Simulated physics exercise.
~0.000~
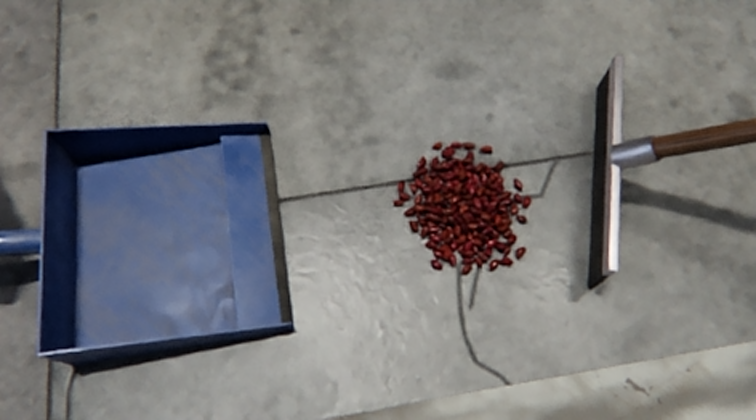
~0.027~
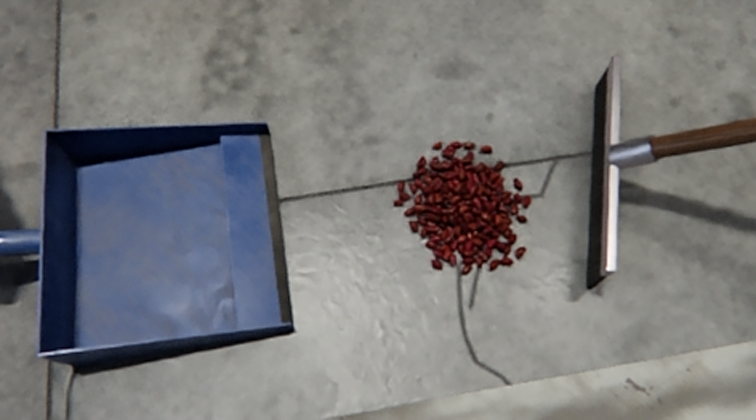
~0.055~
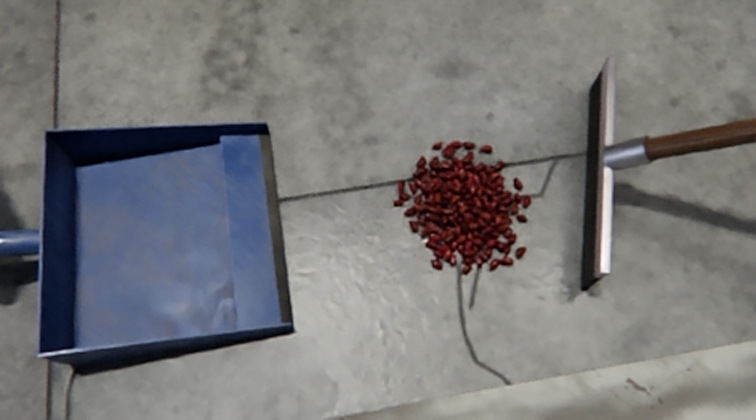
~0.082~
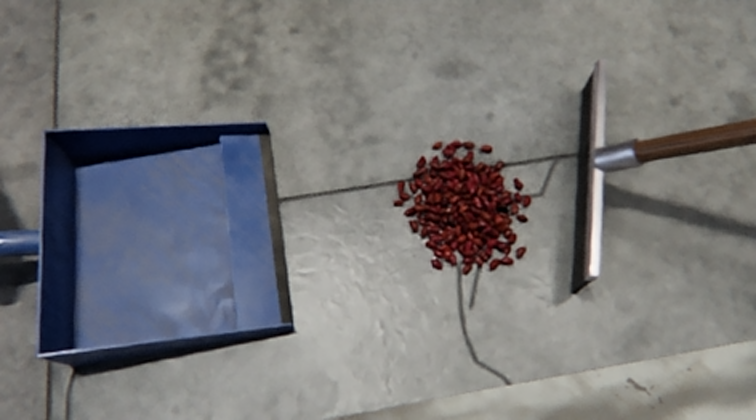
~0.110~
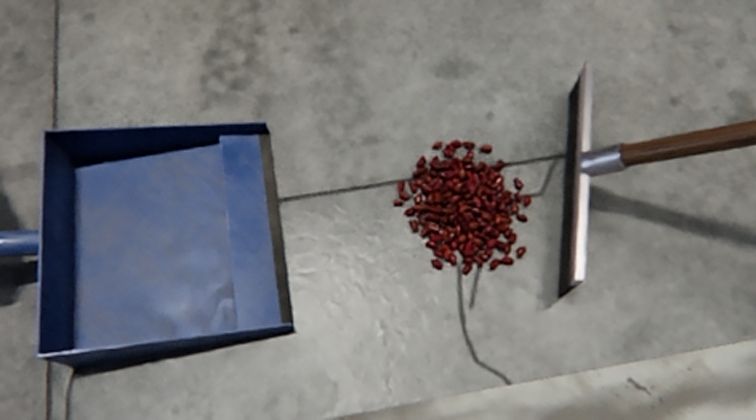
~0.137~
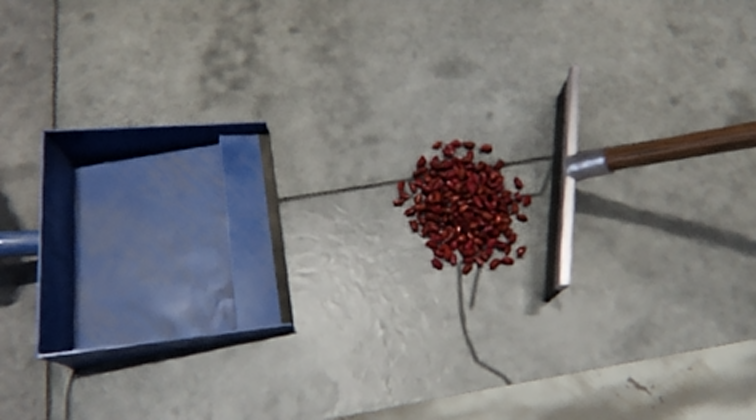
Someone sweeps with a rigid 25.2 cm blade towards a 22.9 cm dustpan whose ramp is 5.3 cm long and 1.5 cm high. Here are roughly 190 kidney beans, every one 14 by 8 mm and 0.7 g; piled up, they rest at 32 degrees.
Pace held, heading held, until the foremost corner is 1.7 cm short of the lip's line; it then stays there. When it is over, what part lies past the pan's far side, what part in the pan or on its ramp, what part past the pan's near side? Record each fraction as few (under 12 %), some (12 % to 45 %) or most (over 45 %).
Recorded: Past the pan's far side few; in the pan or on its ramp few; past the pan's near side few.
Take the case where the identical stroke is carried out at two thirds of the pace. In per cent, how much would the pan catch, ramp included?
I'd guess it lands at about 0 per cent.
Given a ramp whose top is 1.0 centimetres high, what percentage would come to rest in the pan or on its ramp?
I'd expect close to 5 per cent.
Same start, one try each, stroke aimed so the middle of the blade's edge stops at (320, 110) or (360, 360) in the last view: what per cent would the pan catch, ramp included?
About 20 and 0 per cent.
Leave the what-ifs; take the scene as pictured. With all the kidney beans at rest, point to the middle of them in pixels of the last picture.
Estimated resting centre: Around (309, 210).
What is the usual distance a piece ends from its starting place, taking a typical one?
Median: Approx. 18 cm.
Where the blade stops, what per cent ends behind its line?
5 %.
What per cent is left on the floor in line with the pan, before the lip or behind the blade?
Share: Roughly 85 percent.
Then, at 0.34 s, middle of the blade 18 cm from the lip; 0 % over the lip, far side 0 %, near side 0 %.
After 0.48 s, middle of the blade 10 cm from the lip; 0 % over the lip, far side 0 %, near side 0 %.
After 0.75 s, middle of the blade 6 cm from the lip; 5 % over the lip, far side 5 %, near side 0 %.
At rest (2.3 s), far side 5 %, pan 5 %, near side 0 %, in front of the lip or behind the blade 85 %.
